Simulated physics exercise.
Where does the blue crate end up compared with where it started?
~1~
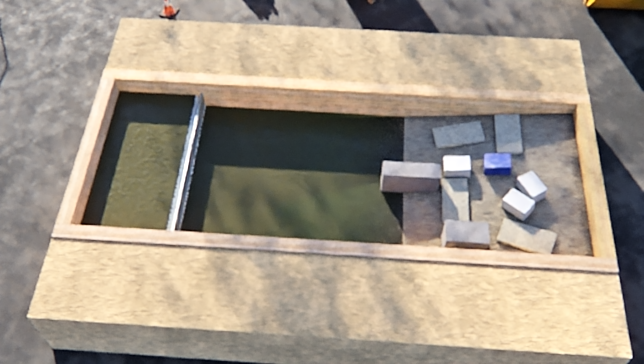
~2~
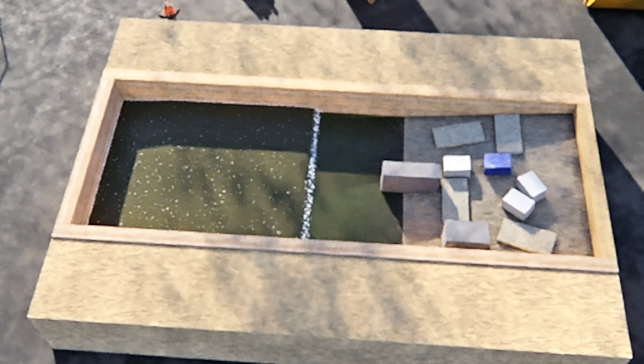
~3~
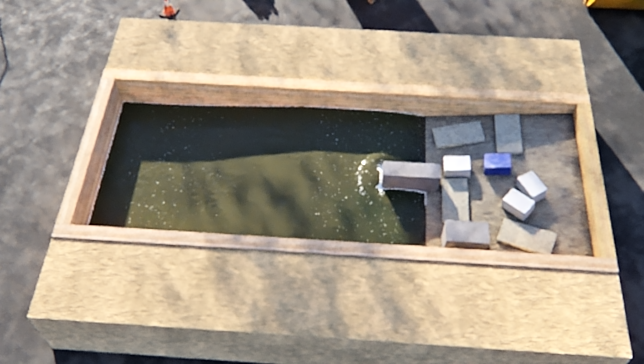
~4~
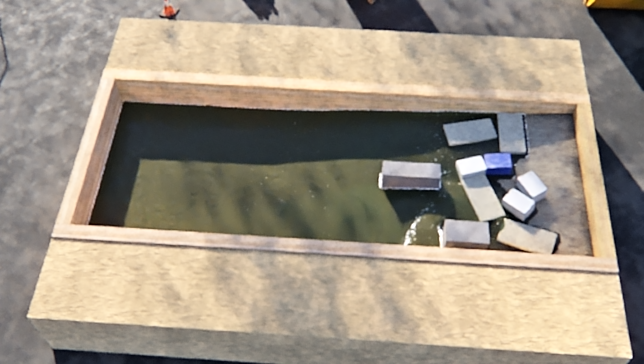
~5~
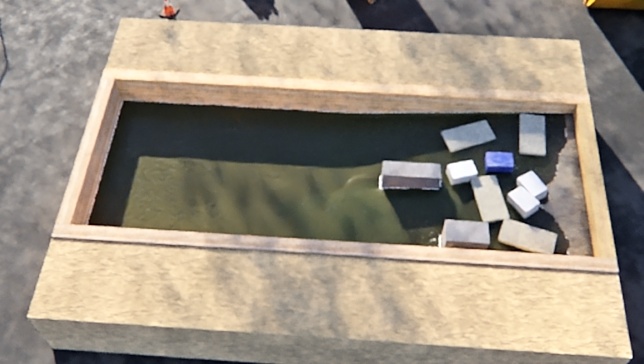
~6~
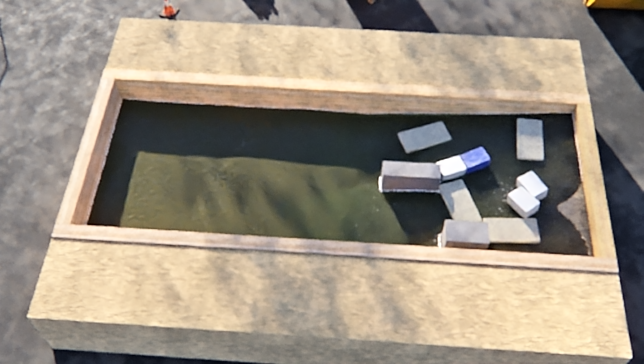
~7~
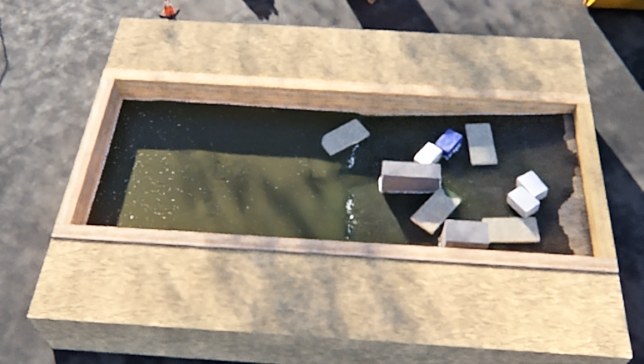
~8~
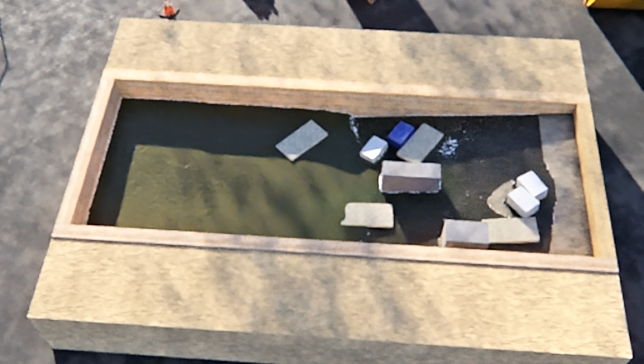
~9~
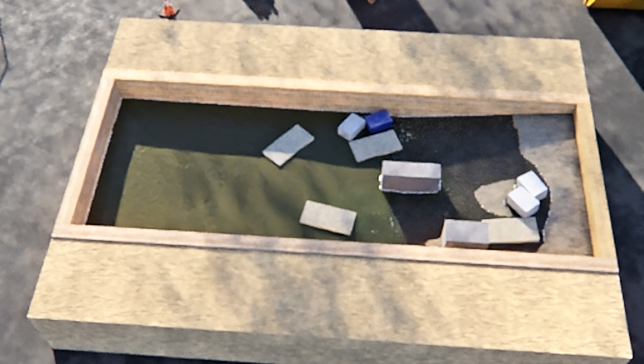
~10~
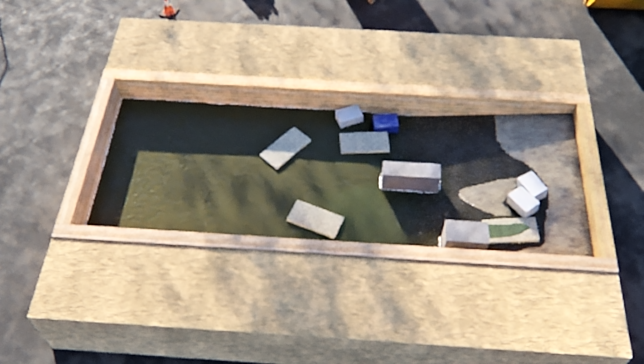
It ends far from its starting place, carried well to the left and floating near the upper wall beside a white crate.
A single blue crate stands out among pale crates and grey slabs on a slope at the right of a long, tan-walled basin, seen from above, with dark green water to the left. A pale line near the left end gives way to a foamy wave front that sweeps right and runs in among the blocks. The slabs shift slightly right, then the water draws back and carries several pieces left. The blue crate, a white one and three slabs end up spread across the water, while two white crates remain at the right.
